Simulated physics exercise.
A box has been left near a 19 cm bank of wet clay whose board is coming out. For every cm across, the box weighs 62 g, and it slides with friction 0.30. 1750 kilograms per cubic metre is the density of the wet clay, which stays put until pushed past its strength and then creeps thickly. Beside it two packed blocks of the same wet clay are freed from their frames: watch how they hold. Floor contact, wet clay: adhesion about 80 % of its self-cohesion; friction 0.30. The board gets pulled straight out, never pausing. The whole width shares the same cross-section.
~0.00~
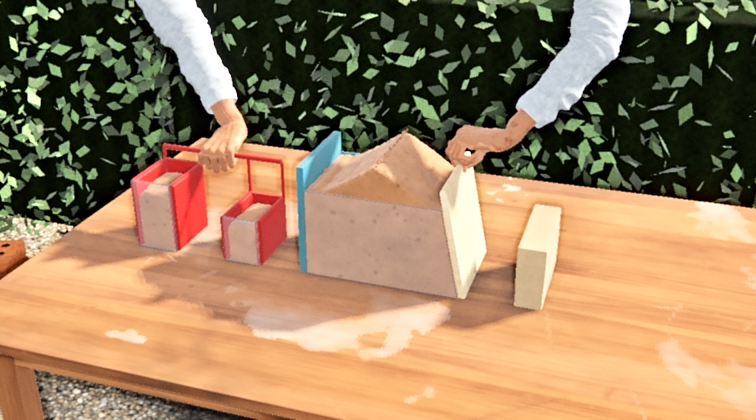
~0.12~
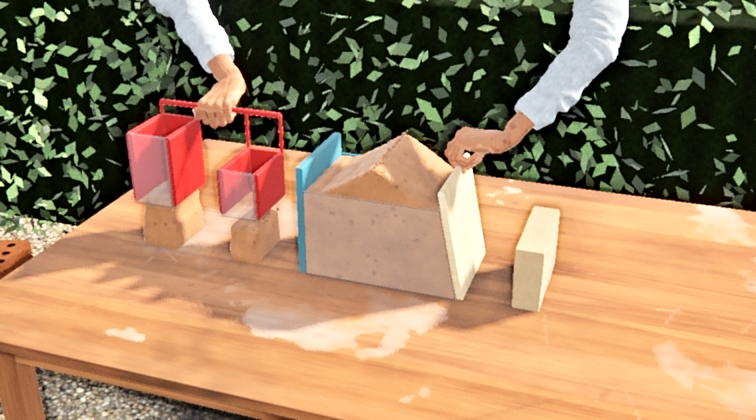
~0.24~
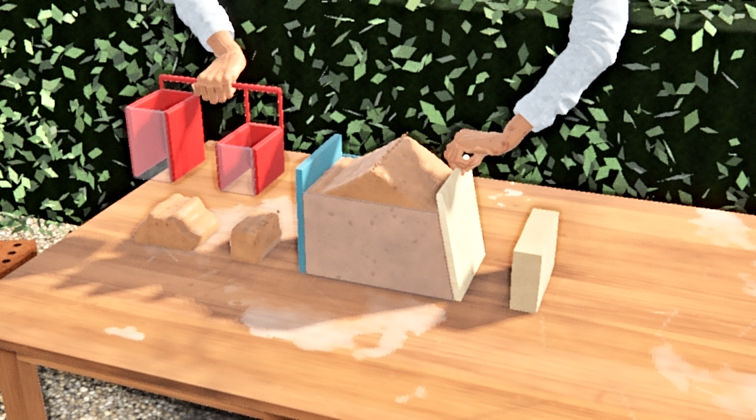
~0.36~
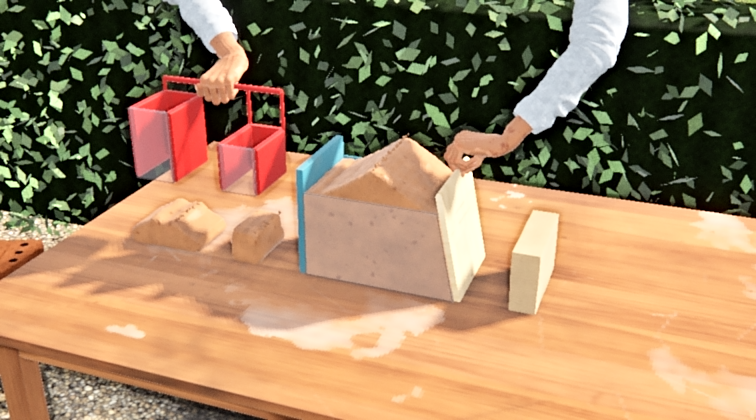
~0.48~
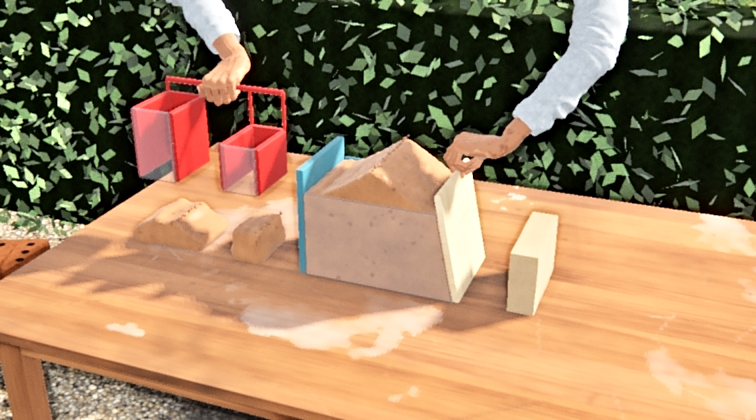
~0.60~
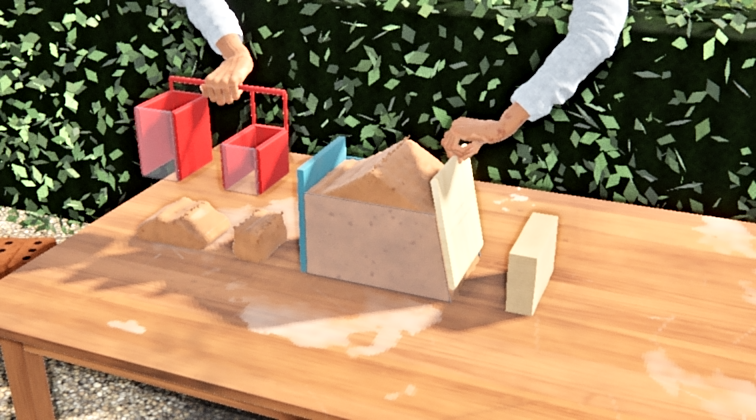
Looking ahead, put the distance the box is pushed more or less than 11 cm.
Longer than 11 cm.
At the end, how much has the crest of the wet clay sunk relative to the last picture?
Roughly 7.5 cm.
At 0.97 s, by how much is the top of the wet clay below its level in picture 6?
By my estimate, near 6.5 cm.
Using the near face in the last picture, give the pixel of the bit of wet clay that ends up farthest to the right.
Roughly at the pixel (570, 322).
After 0.77 s, the box has not moved.
After 0.97 s, the box has been pushed 5 mm.
After 1.17 s, the box has been pushed 9.8 cm.
After 1.37 s, the box has been pushed 14 cm.
After 2.00 s, the box has been pushed 13 cm.
